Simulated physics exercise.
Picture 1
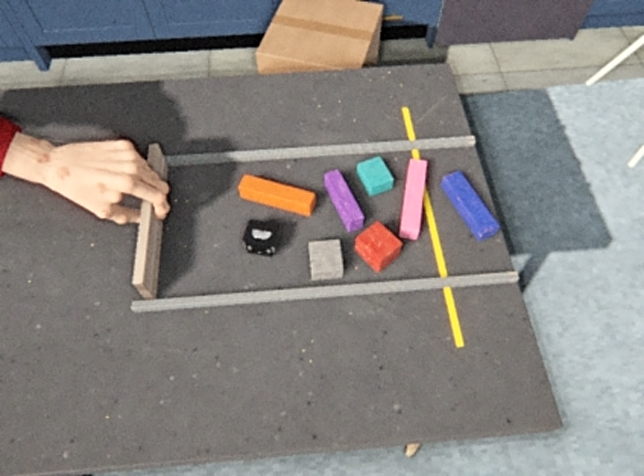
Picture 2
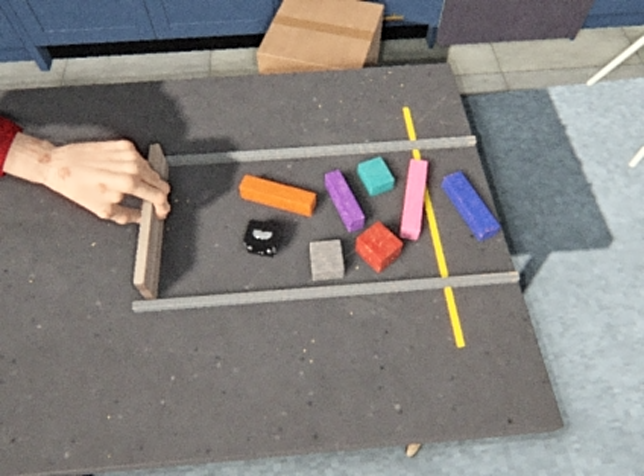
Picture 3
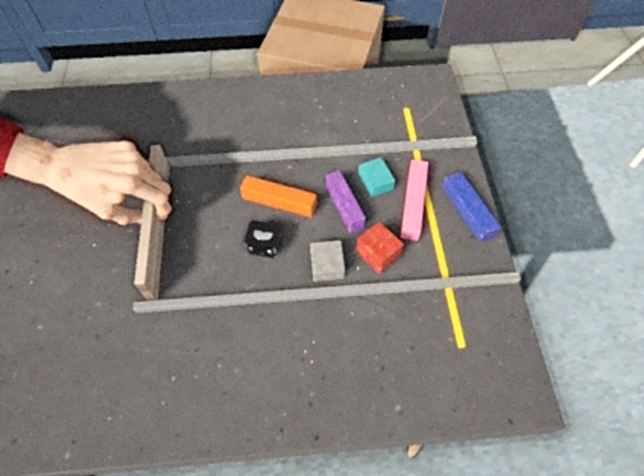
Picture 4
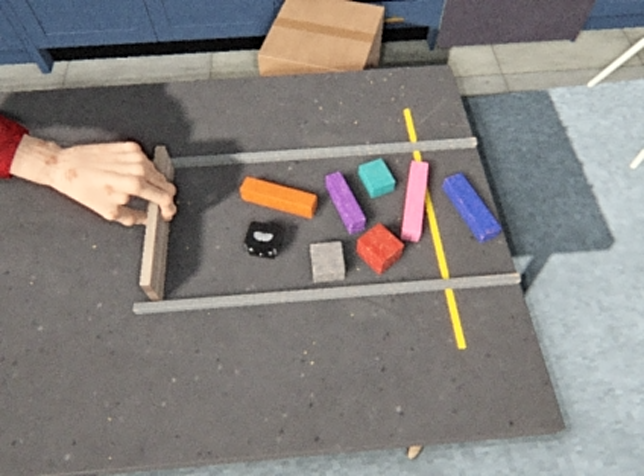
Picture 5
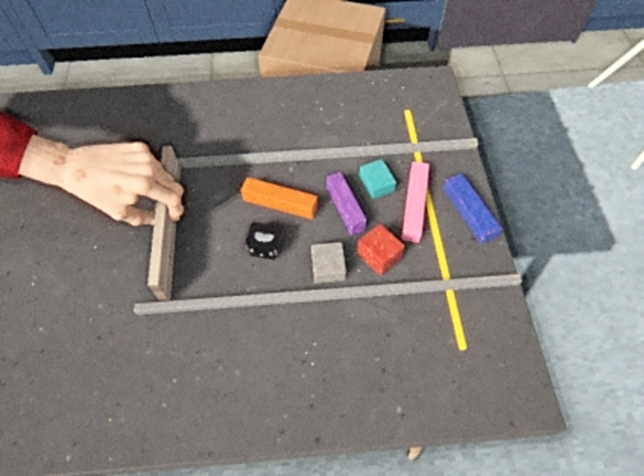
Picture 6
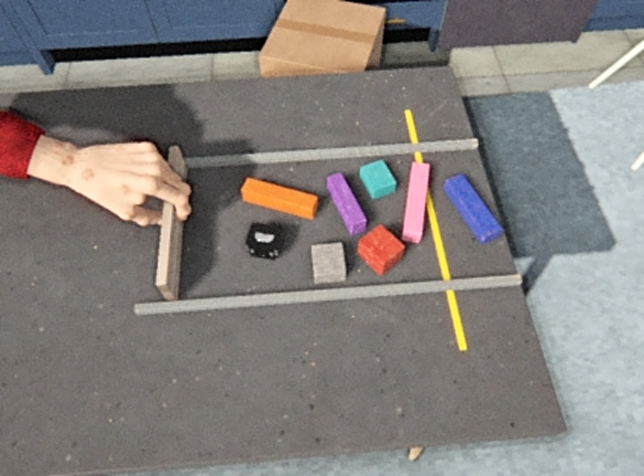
On a dark speckled tabletop, a hand holds an upright board at the left end of two rails, with colourful blocks and bars, a grey block and a small black object lying between them near a yellow tape line. The board stays still at first, then the hand slides it slightly right, touching none of the pieces, which remain in place.
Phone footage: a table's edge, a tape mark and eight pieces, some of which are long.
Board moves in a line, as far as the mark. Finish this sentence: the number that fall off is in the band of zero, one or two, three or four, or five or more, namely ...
Namely one or two.
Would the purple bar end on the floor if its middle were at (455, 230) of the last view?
So the purple bar slips away.
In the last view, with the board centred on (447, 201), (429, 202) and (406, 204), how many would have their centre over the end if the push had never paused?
That makes 2, 1, 0.
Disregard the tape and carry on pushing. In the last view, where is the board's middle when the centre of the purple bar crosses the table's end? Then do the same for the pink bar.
Approx. (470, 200) for the first, approx. (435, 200) for the second.
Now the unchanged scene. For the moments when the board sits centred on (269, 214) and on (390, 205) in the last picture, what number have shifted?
Well, it's 3 at the first one and 8 at the second.
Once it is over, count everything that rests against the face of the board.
3 touch it.
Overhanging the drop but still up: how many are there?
Overhanging: 1.
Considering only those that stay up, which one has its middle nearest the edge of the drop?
The one in question is the pink bar.
Soon after, none off yet; blue bar at rest near (472, 208); pink bar at rest near (416, 201); turquoise block at rest near (378, 179).
Then, none off yet; blue bar moving near (478, 207); pink bar moved a little near (452, 195); turquoise block moved about its own width near (417, 164).
At rest, the number that fall off is one or two; fallen, blue bar.
